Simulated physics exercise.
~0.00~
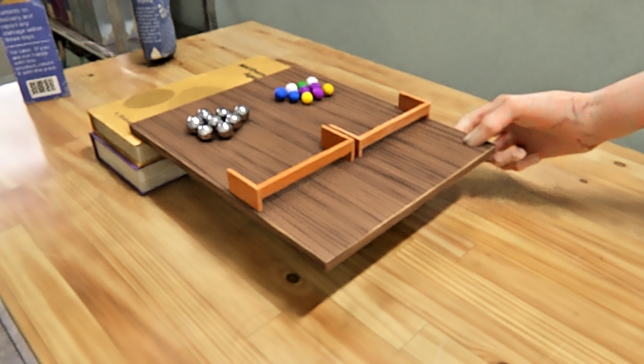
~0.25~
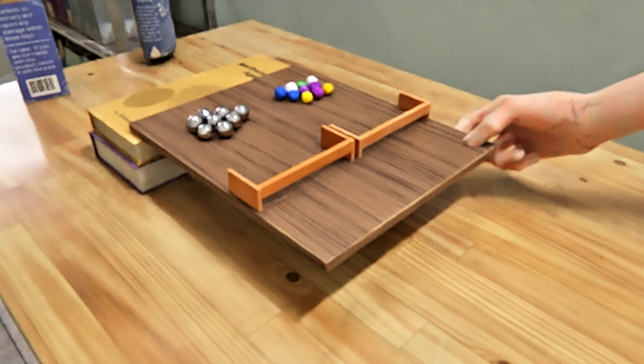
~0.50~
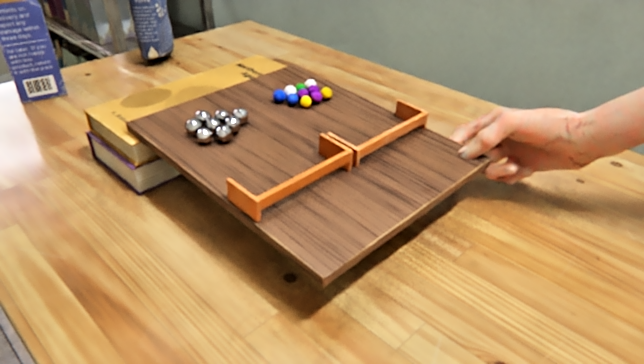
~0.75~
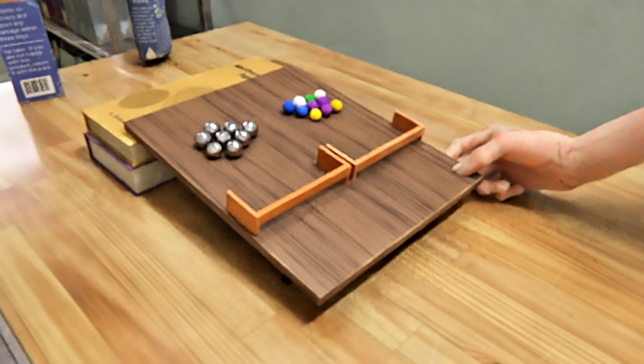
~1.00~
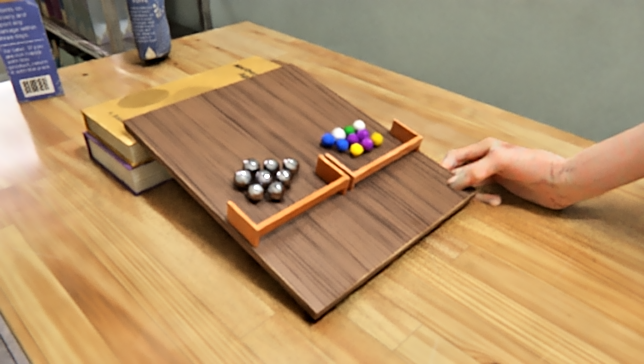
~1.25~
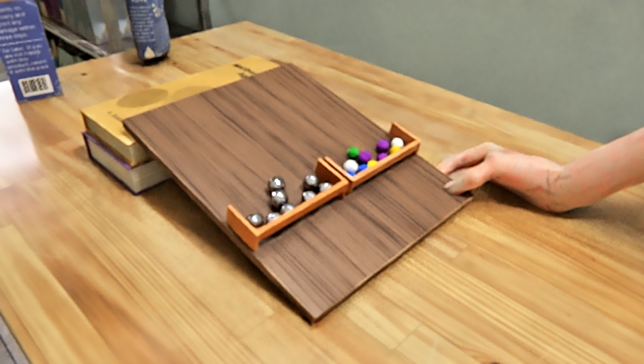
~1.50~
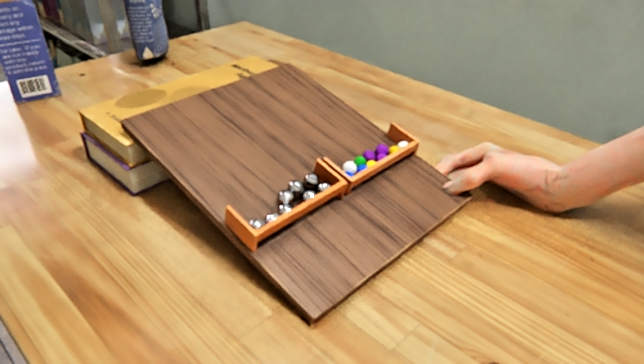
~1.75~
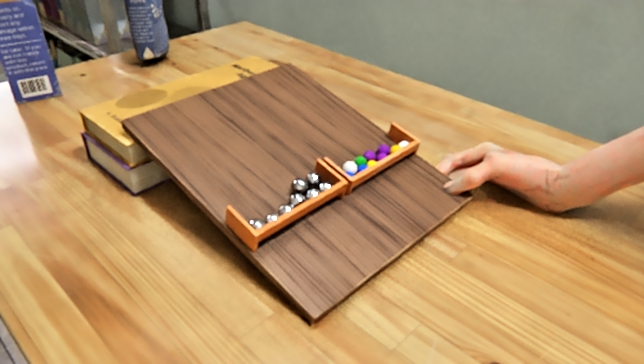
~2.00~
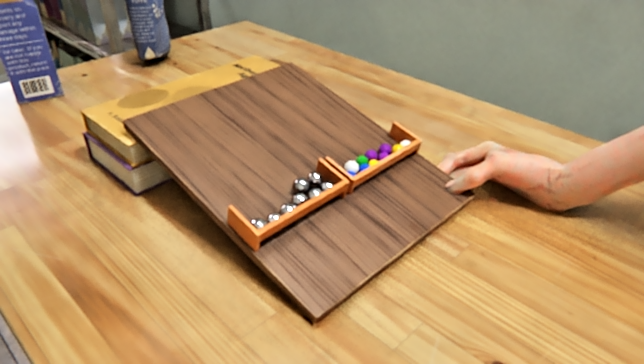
A hand lowers the near end of a dark wooden board propped on stacked books until it nears the tabletop, and a cluster of silver balls and a cluster of multicoloured balls roll down the slope, ending gathered behind two orange barriers while the hand stays at the edge.
